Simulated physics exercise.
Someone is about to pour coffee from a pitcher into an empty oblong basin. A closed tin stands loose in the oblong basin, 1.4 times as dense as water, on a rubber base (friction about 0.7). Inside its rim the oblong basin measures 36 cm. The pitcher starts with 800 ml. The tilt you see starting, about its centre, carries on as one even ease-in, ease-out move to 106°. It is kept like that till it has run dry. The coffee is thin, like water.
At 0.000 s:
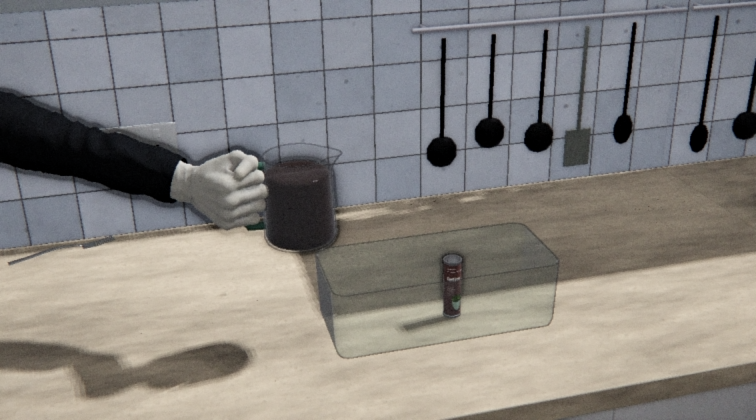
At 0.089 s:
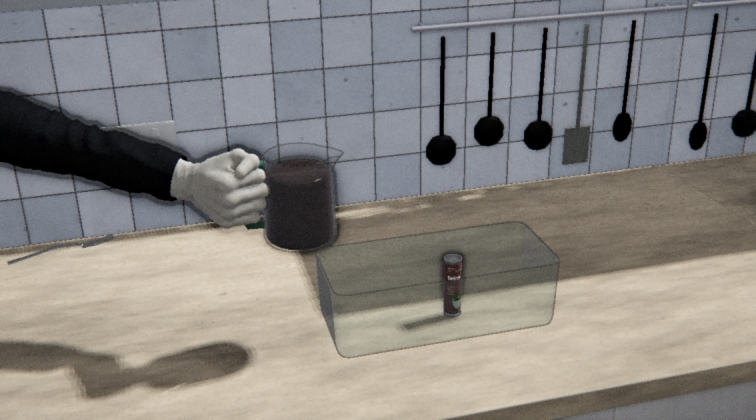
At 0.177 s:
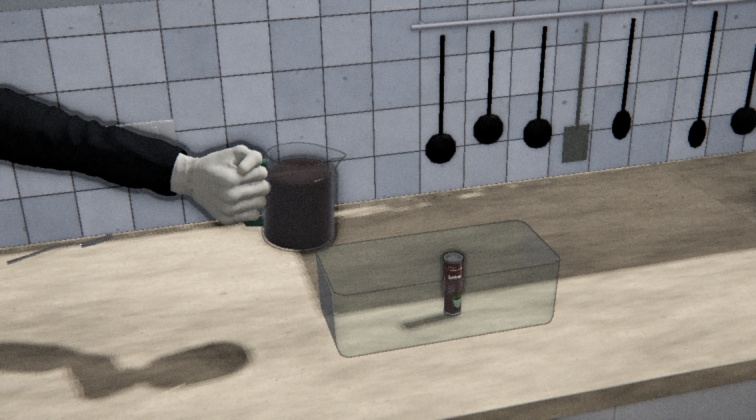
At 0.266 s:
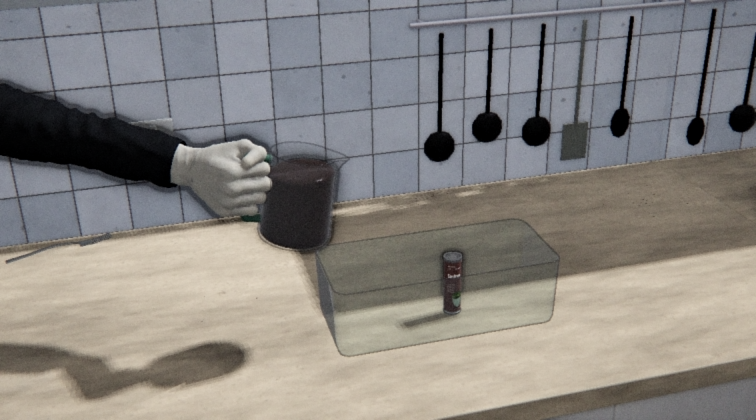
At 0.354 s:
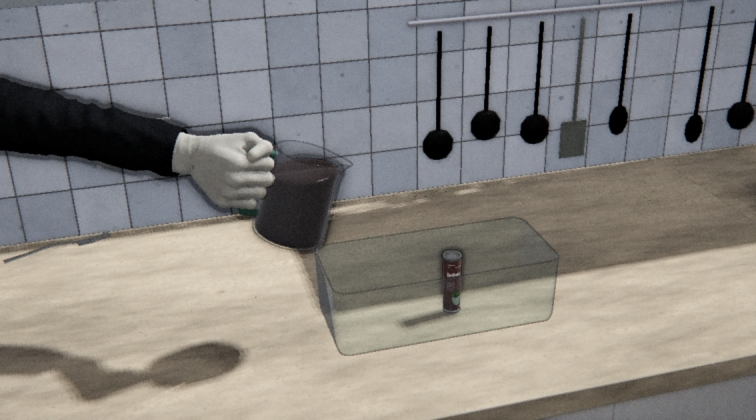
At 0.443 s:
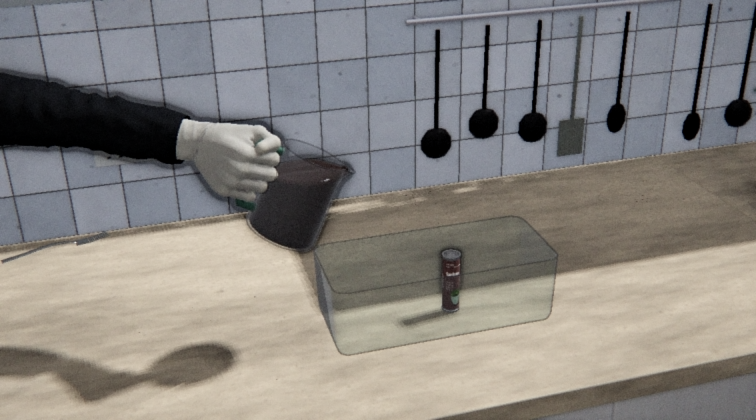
The clip shows a white-gloved hand holding a glass pitcher of dark liquid beside a clear oblong basin containing a small upright tin on a kitchen counter; the hand gradually tilts the pitcher to the right, toward the basin.
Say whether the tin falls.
It keeps standing.
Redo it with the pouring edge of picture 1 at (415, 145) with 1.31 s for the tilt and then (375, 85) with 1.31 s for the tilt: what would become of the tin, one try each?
First it topples; then it falls.
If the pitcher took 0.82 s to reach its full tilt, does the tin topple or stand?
The tin remains upright.
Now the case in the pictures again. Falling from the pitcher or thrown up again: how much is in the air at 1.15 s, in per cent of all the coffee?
Near 14 in a hundred.
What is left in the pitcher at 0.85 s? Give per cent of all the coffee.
About 76 per cent.
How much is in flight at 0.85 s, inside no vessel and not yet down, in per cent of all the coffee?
Some 14 per cent.
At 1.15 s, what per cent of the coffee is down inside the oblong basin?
Near 58 in a hundred.
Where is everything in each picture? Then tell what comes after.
It leans 0°; its right rim is at (342, 151); the coffee meets the walls at (264, 175) and (328, 167); the oblong basin's rim runs from (324, 274) to (542, 243); the tin's top is at (453, 262), in the first picture.
It leans 1°; its right rim is at (343, 151); the coffee meets the walls at (265, 174) and (329, 167), in the second picture.
It leans 5°; its right rim is at (346, 154); the coffee meets the walls at (267, 174) and (331, 167), in the third picture.
It leans 10°; its right rim is at (349, 157); the coffee meets the walls at (268, 174) and (334, 166), in the fourth picture.
It leans 18°; its right rim is at (353, 163); the coffee meets the walls at (266, 183) and (339, 166), in the fifth picture.
It leans 27°; its right rim is at (356, 171); the coffee meets the walls at (261, 190) and (348, 167), in the sixth picture.
After 0.85 s the tilt is 77° and 77 per cent is still to pour; the tin stands where it began.
After 1.15 s the tilt is 102° and 28 per cent is still to pour; the tin stands where it began.
After 1.47 s the tilt is 106° and 4 per cent is still to pour; the tin stands where it began.
After 1.81 s the tilt is 106° and 0 per cent is still to pour; the tin stands where it began.
In the end the tin stands where it began.
